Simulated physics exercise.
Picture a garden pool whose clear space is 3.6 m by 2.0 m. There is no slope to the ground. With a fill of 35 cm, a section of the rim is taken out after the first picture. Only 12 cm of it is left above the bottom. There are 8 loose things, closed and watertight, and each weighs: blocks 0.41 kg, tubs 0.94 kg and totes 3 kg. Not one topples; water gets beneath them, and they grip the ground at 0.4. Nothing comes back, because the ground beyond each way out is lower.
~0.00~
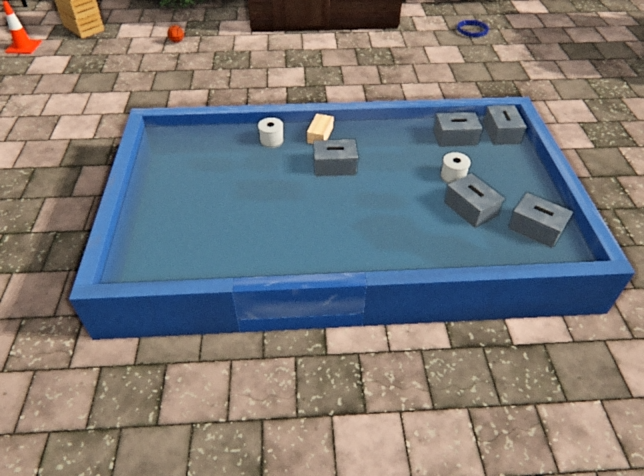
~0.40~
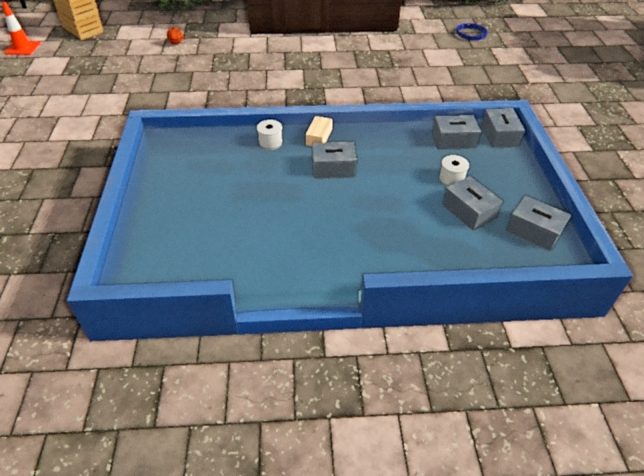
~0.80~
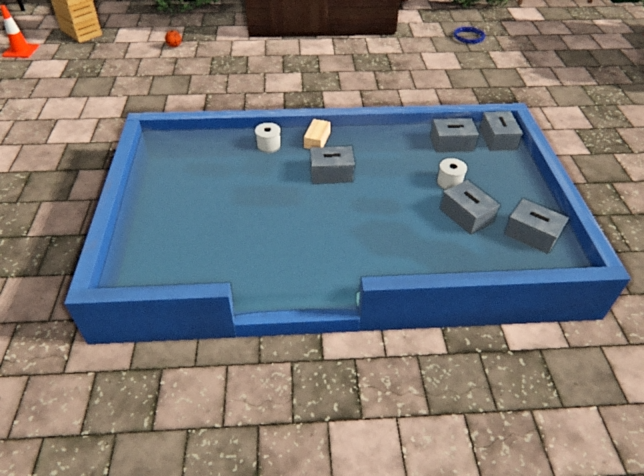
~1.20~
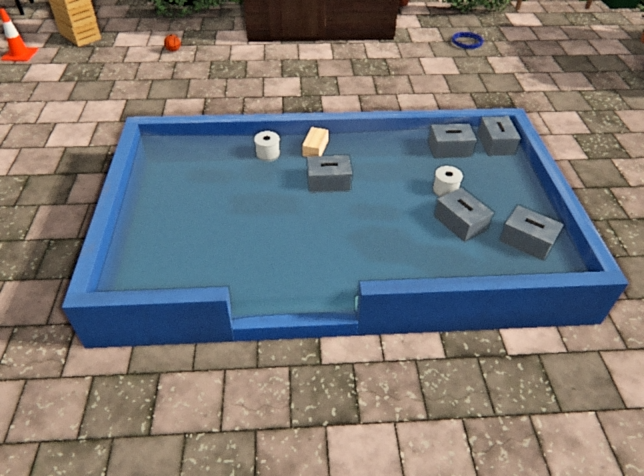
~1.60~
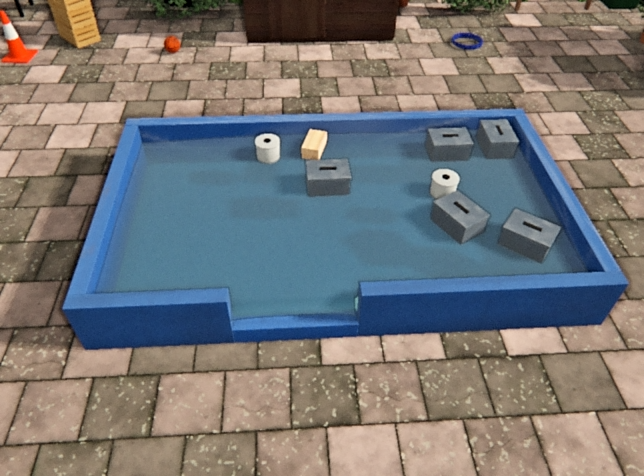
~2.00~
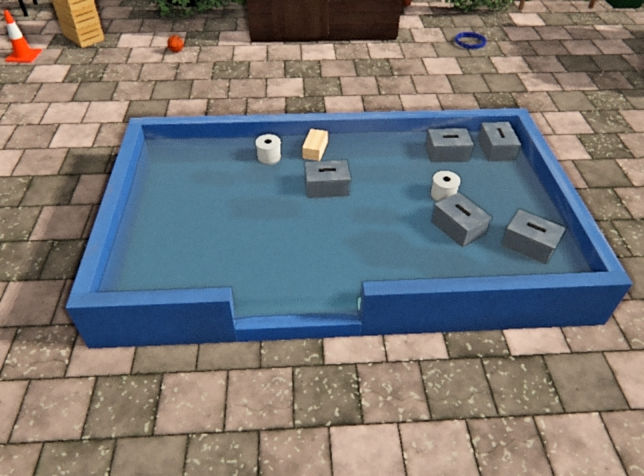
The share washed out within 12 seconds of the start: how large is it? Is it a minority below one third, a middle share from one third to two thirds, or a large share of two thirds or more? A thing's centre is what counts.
I expect fewer than a third to get out.
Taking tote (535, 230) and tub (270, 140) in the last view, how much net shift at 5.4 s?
In order: 10 cm and 10 cm.
After 2.8 s 0 of 8 are out; 8 afloat.
After 5.4 s 0 of 8 are out; 8 afloat.
After 8.0 s 0 of 8 are out; 8 afloat.
After 12.0 s 0 of 8 are out; 8 afloat.
